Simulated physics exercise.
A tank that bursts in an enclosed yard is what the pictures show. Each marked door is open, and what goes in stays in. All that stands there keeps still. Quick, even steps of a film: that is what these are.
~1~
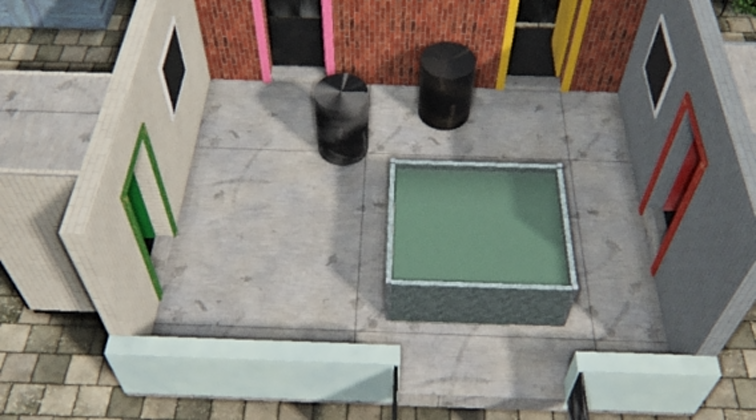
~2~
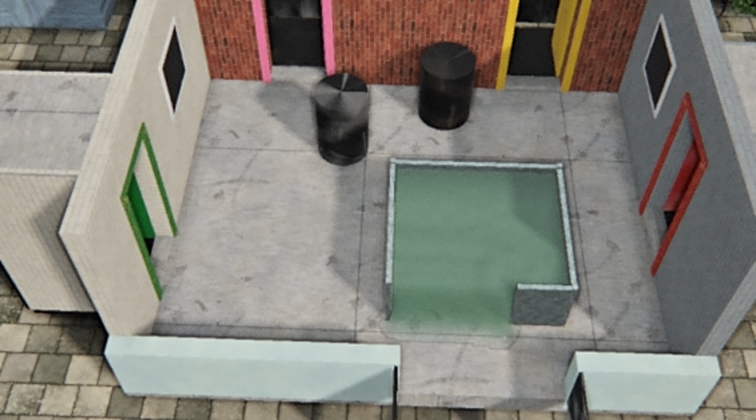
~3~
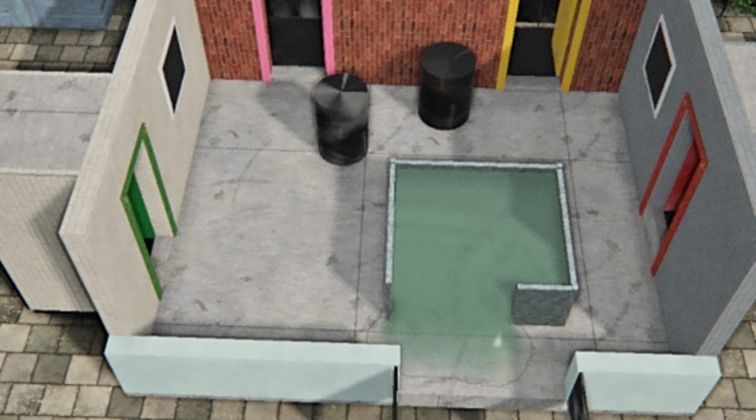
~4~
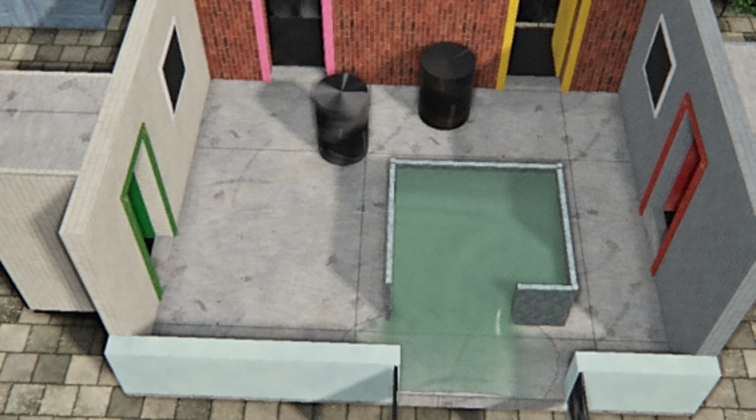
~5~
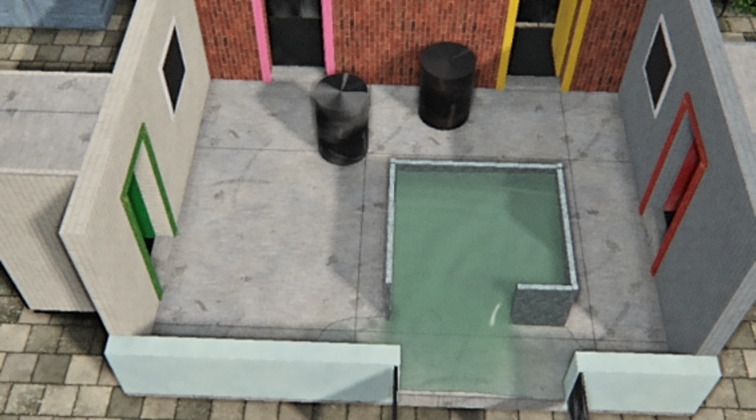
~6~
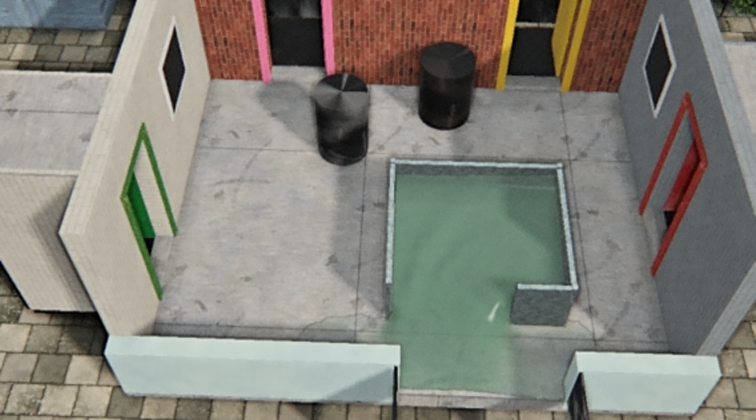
Greenish water in a square tank poured out when most of the tank's front wall vanished, then spread over the grey yard floor toward the viewer and into the gap in the low pale wall.
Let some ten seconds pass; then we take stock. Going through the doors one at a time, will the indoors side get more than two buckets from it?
Yellow door: Two buckets at most; red door: Two buckets at most; pink door: Two buckets at most; green door: More than two buckets.
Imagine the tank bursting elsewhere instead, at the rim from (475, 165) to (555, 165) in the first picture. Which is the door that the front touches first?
That is the yellow one.
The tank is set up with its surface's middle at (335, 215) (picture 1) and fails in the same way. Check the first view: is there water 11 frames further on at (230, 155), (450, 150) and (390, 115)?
Well, in the order you listed them, they'd be reached by the flood, unreached and unreached.
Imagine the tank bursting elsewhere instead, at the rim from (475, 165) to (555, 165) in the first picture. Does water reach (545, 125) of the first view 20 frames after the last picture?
By then I'd expect it to be drenched.
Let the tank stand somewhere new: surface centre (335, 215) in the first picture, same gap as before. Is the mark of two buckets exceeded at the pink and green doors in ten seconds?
Lab note - pink door crosses the line; green door crosses the line.
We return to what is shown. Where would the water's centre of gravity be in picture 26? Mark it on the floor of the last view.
Point: (407, 279).
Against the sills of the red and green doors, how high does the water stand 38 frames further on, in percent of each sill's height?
Depth ratios, approx.: 0 and 130 percent.
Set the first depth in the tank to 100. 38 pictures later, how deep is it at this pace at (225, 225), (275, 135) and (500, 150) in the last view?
In the order asked, some 4, 2 and 0 in a hundred.
A moment on, water covers 15 % of the floor; the yellow door not reached, the red door not reached, the pink door not reached, the green door not reached.
Next, water covers 25 % of the floor; the yellow door not reached, the red door not reached, the pink door not reached, the green door under two buckets in.
Then, water covers 30 % of the floor; the yellow door not reached, the red door not reached, the pink door not reached, the green door over two buckets in.
Later, water covers 45 % of the floor; the yellow door not reached, the red door not reached, the pink door wet at the sill, nothing in, the green door over two buckets in.
In the end, water covers 60 % of the floor; the yellow door wet at the sill, nothing in, the red door not reached, the pink door wet at the sill, nothing in, the green door over two buckets in.
